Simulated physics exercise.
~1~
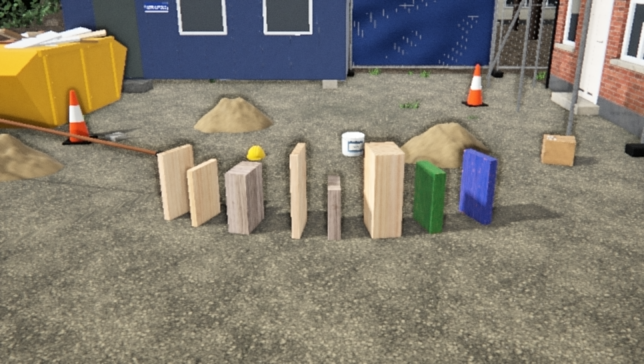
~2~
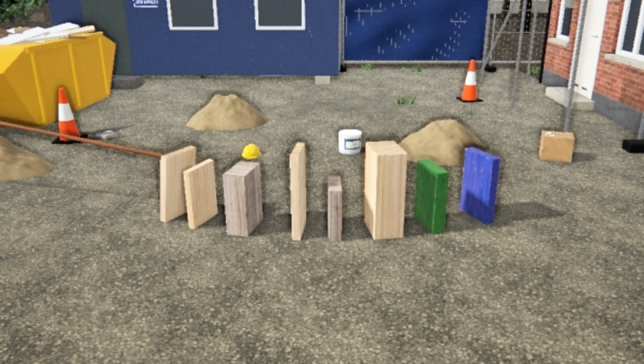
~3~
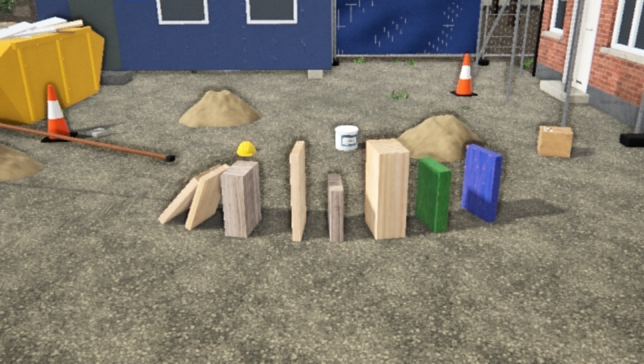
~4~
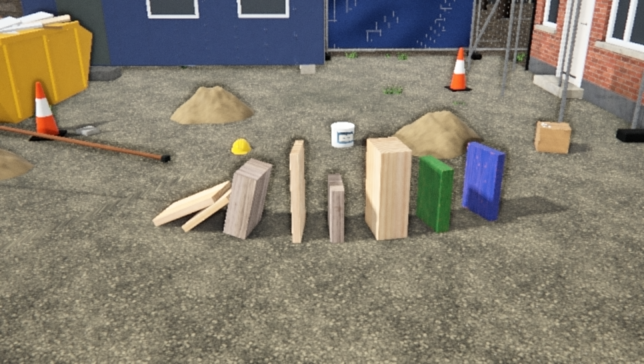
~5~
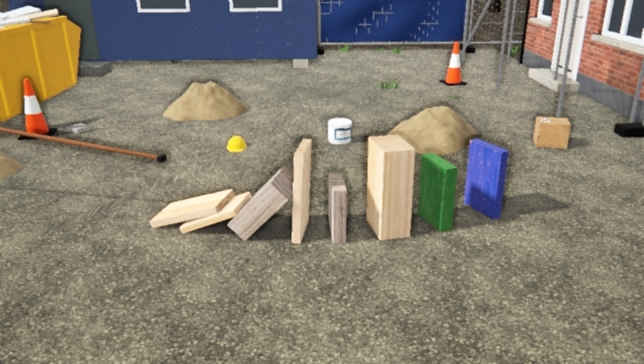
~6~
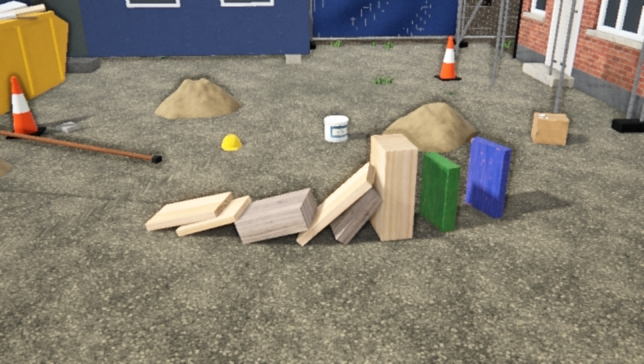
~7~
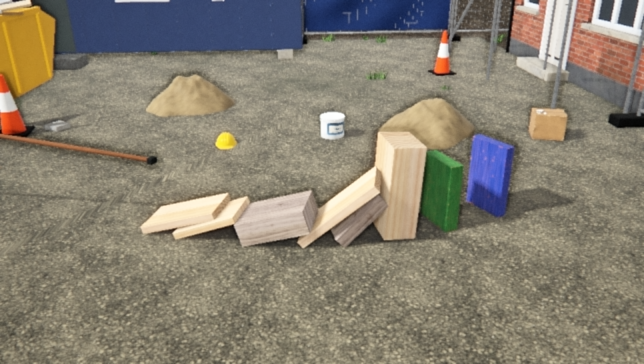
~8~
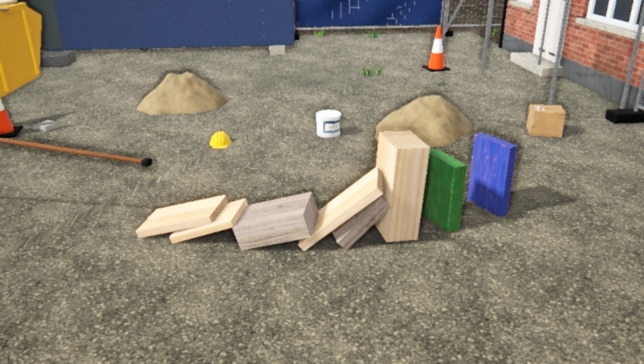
Upright boards topple rightward in turn until a thick one stops them, leaving three standing.
